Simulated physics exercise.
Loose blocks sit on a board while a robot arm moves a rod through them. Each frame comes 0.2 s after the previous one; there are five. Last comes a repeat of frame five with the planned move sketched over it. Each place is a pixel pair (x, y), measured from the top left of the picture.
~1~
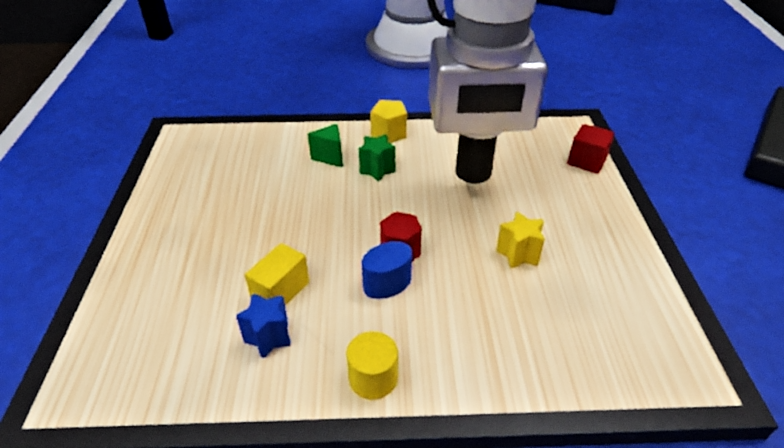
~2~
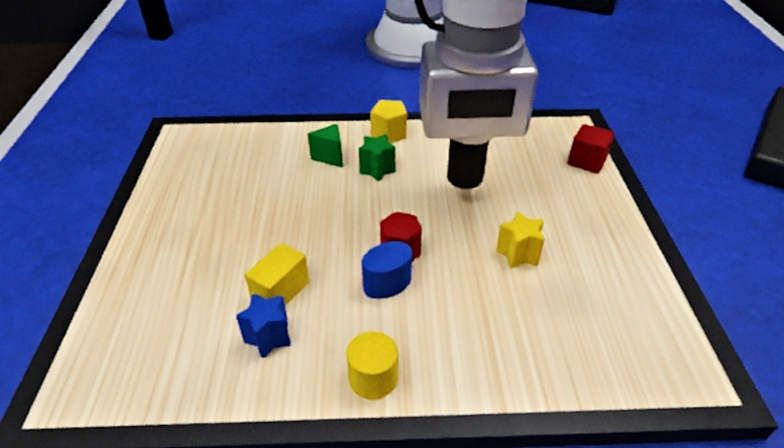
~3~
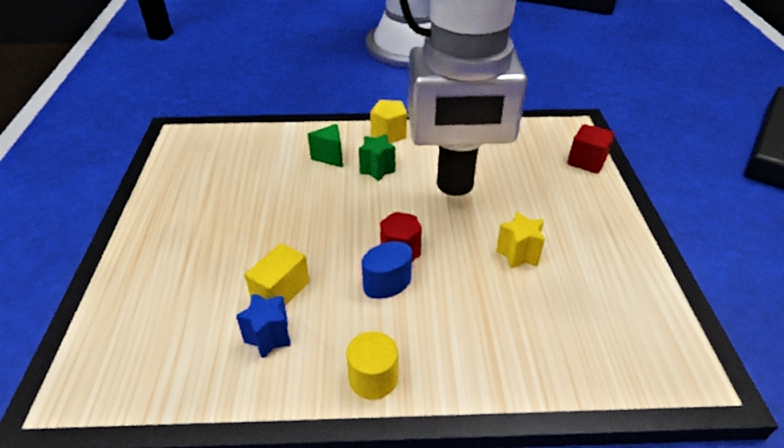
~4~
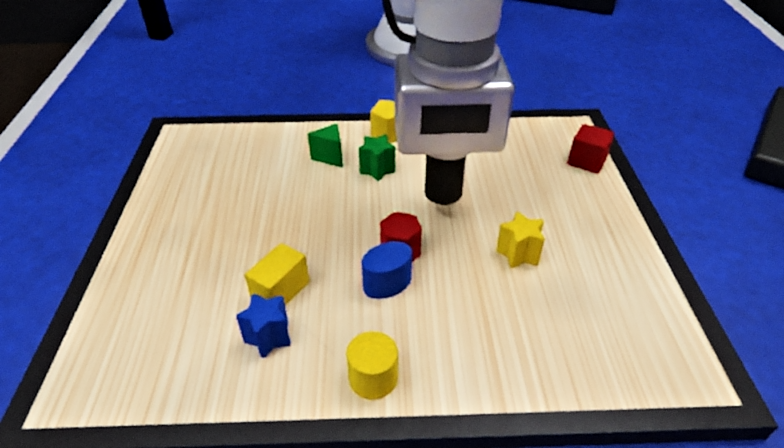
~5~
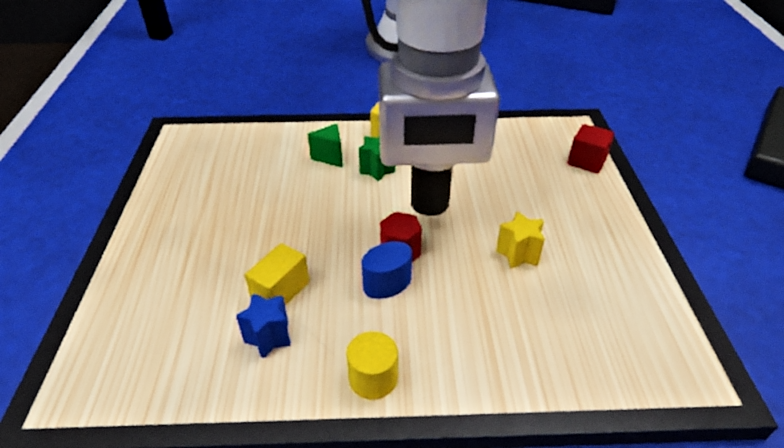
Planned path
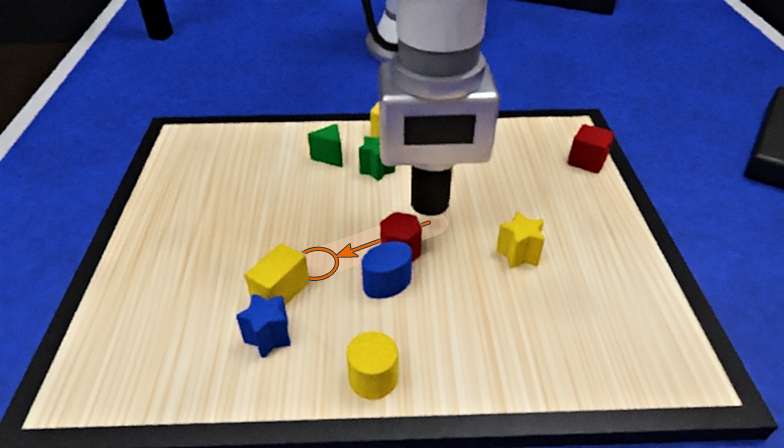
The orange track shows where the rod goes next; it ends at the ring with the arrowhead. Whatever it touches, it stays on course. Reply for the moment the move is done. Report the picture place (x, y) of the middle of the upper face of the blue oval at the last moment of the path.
The middle of its upper face will lie at (385, 277).
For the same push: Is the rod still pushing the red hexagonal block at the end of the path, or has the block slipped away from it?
Final position: To the side or behind.
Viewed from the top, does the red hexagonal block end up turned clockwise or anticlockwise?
Looking down, it rotates anti-clockwise.
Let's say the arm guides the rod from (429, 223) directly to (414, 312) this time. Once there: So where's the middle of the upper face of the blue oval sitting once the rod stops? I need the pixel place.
It will likely be found at (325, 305).
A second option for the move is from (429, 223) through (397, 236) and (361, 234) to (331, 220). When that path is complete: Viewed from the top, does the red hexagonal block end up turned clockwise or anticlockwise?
Looking down, my answer is that the red hexagonal block rotates anticlockwise.
Path on the board, in a line from (429, 223) to (316, 263).
On the path given first. One third of the way, rod (393, 217); blue oval (383, 268); red hexagonal block (386, 237), turned 30° anticlockwise.
Two thirds of the way, rod (355, 230); blue oval (385, 277); red hexagonal block (369, 249), turned 90° anticlockwise.
At the end, rod (314, 244); yellow rectangle in place; blue oval (385, 277); red hexagonal block (368, 250), turned 95° anticlockwise.
